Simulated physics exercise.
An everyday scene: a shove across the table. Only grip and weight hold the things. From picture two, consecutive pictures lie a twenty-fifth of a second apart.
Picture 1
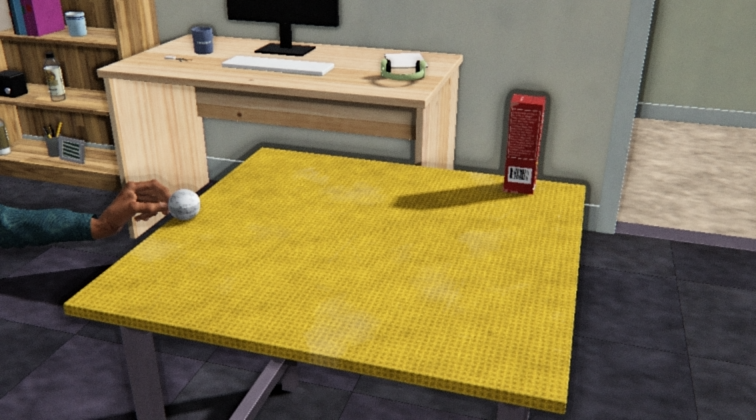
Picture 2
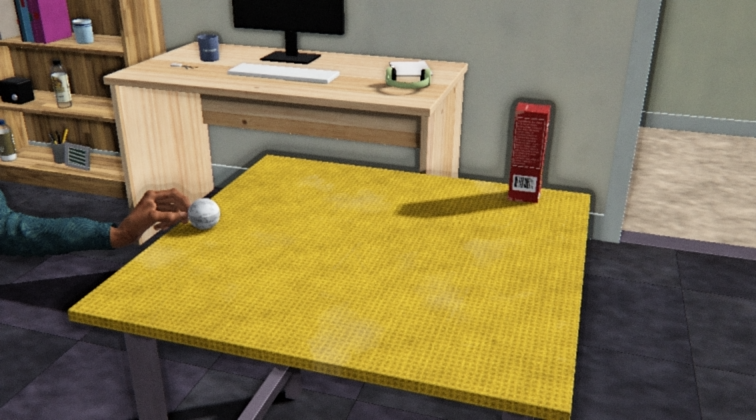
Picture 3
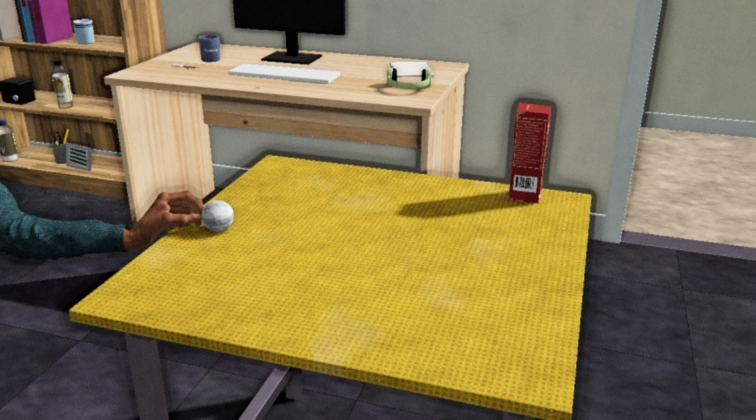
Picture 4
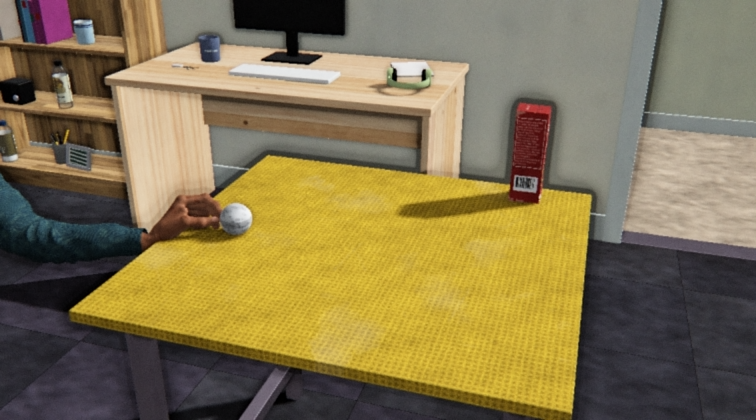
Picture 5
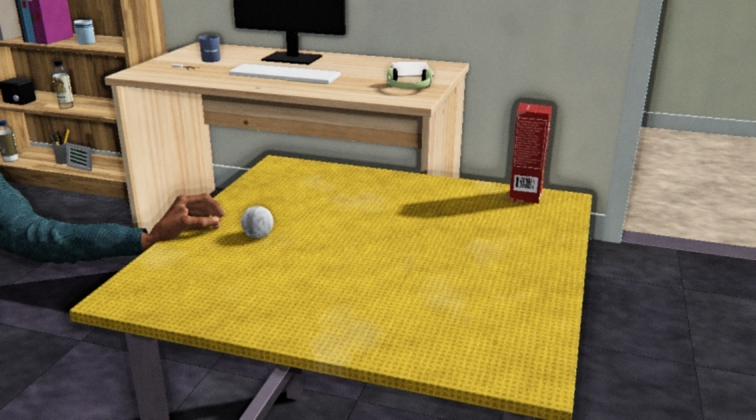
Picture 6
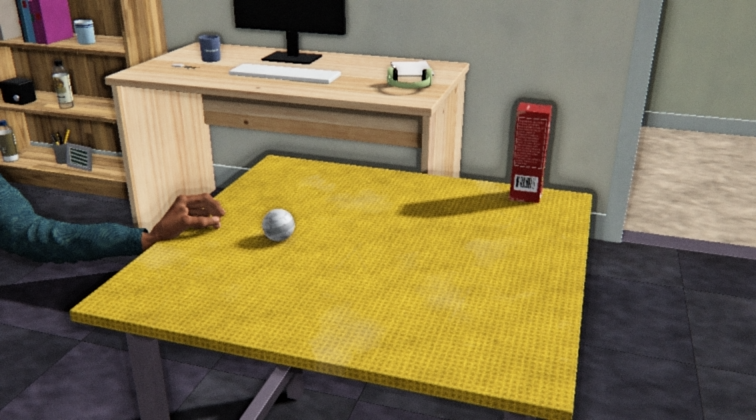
At first, a hand at the left edge of a yellow table holds its fingers against a white ball, with a red box standing near the far right corner. The hand pushes the ball rightward across the tabletop, then stays back as the ball rolls free of the fingers, moving a short way right.
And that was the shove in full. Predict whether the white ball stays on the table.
It does not stay; it leaves the table.
Then, 0.20 s past the last view, white ball displaced well along near (384, 241).
Then, 0.50 s past the last view, white ball displaced well along near (539, 264).
Then, 0.70 s past the last view, white ball now off the table.
Then, 1.00 s past the last view, things are still on the move.
Finally, off the table, white ball.
